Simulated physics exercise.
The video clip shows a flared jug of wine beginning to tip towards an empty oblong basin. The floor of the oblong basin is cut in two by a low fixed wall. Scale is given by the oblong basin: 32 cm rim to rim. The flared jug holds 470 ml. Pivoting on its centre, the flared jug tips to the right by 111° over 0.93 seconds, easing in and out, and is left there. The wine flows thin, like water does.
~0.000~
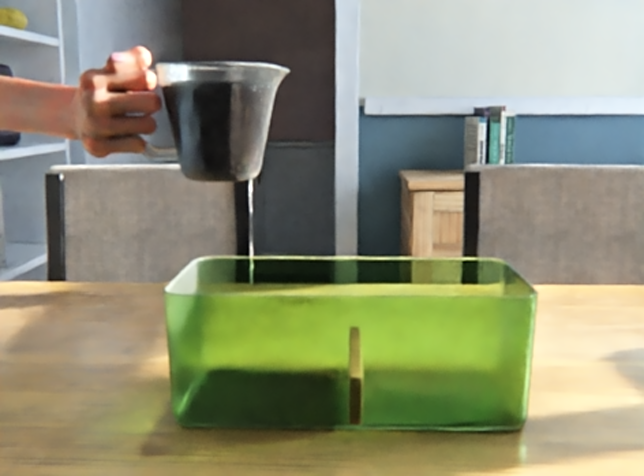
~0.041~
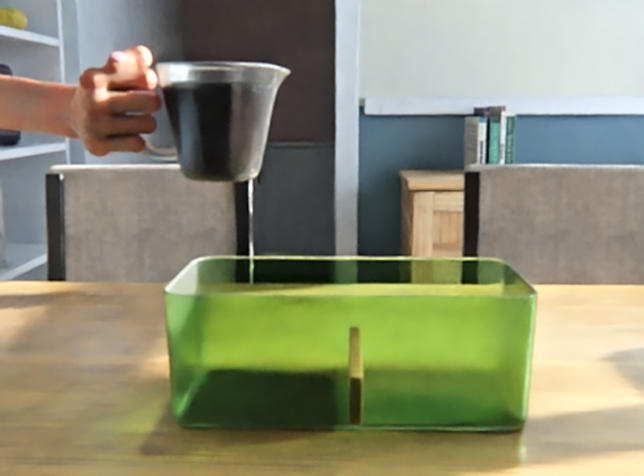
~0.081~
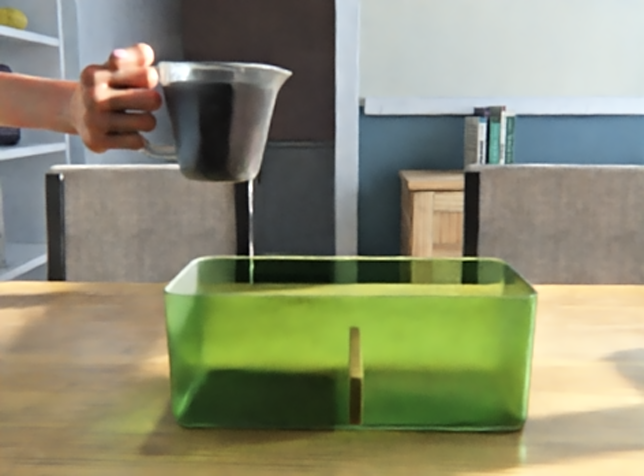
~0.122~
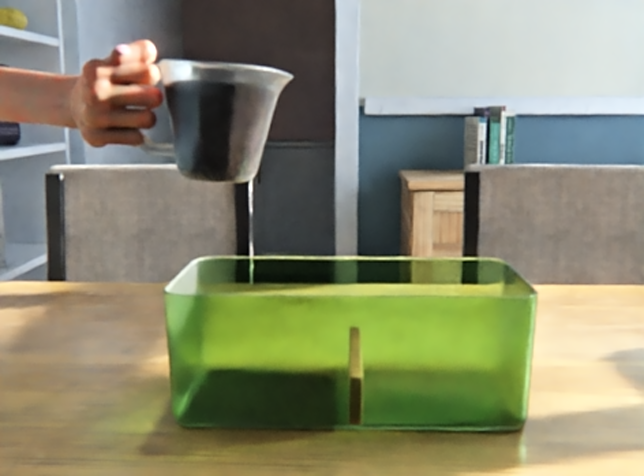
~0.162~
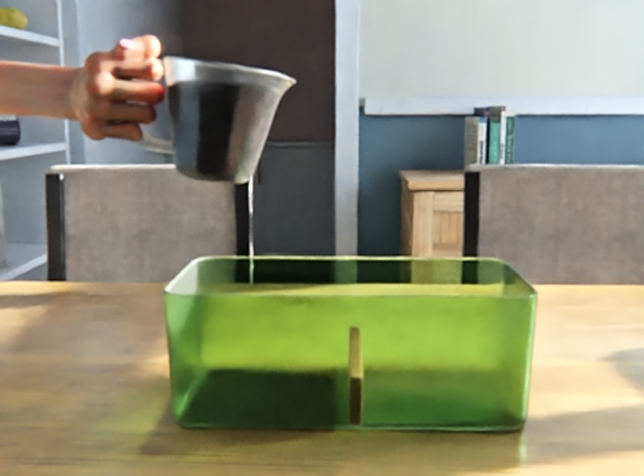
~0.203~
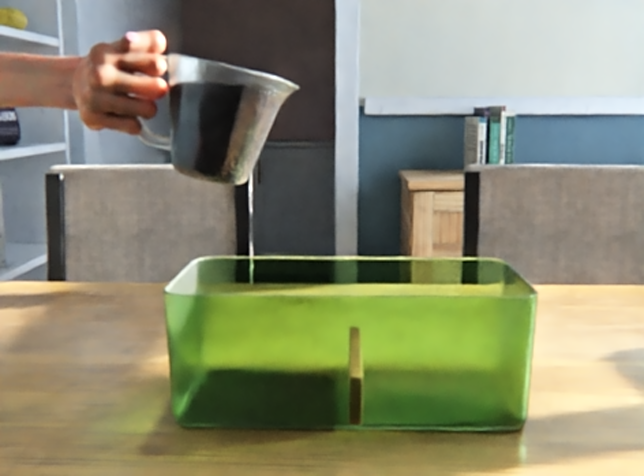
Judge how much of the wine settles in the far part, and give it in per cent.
Some 52 per cent settles in the far part.
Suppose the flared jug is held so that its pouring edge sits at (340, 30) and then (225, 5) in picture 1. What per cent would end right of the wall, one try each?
Try 1: 90 %; try 2: 5 %.
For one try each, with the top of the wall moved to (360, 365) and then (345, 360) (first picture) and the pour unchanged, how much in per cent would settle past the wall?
I'd say 50 percent on the first go, 70 percent on the next.
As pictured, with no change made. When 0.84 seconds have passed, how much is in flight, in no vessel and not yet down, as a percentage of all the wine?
Near 14 percent.
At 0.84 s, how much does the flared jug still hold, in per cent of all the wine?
About 7 per cent.
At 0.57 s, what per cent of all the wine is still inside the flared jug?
Still held: Roughly 62 % of the total.
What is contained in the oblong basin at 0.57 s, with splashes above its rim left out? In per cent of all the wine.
Near 10 in a hundred.
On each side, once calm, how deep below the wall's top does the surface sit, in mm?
36 mm left, 34 mm right.
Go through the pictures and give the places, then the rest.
It leans 0°; its right rim is at (289, 69); the wine meets the walls at (168, 84) and (275, 84); the oblong basin's rim runs from (181, 276) to (520, 278); the wall's top is at (355, 351), in the first picture.
It leans 1°; its right rim is at (290, 69); the wine meets the walls at (168, 84) and (275, 85), in the second picture.
It leans 2°; its right rim is at (291, 71); the wine meets the walls at (168, 83) and (275, 86), in the third picture.
It leans 5°; its right rim is at (293, 75); the wine meets the walls at (170, 83) and (277, 86), in the fourth picture.
It leans 8°; its right rim is at (296, 79); the wine meets the walls at (174, 83) and (281, 87), in the fifth picture.
It leans 13°; its right rim is at (299, 86); the wine meets the walls at (176, 85) and (286, 89), in the sixth picture.
By 0.57 s the tilt is 75° and 63 per cent is still to pour, 2 is left of the wall and 8 right of it.
By 0.84 s the tilt is 109° and 7 per cent is still to pour, 30 is left of the wall and 50 right of it.
By 1.12 s the tilt is 111° and 0 per cent is still to pour, 48 is left of the wall and 51 right of it.
By 1.43 s the tilt is 111° and 0 per cent is still to pour, 47 is left of the wall and 52 right of it.
At rest 47 per cent lies left of the wall, 52 right of it and 1 outside.
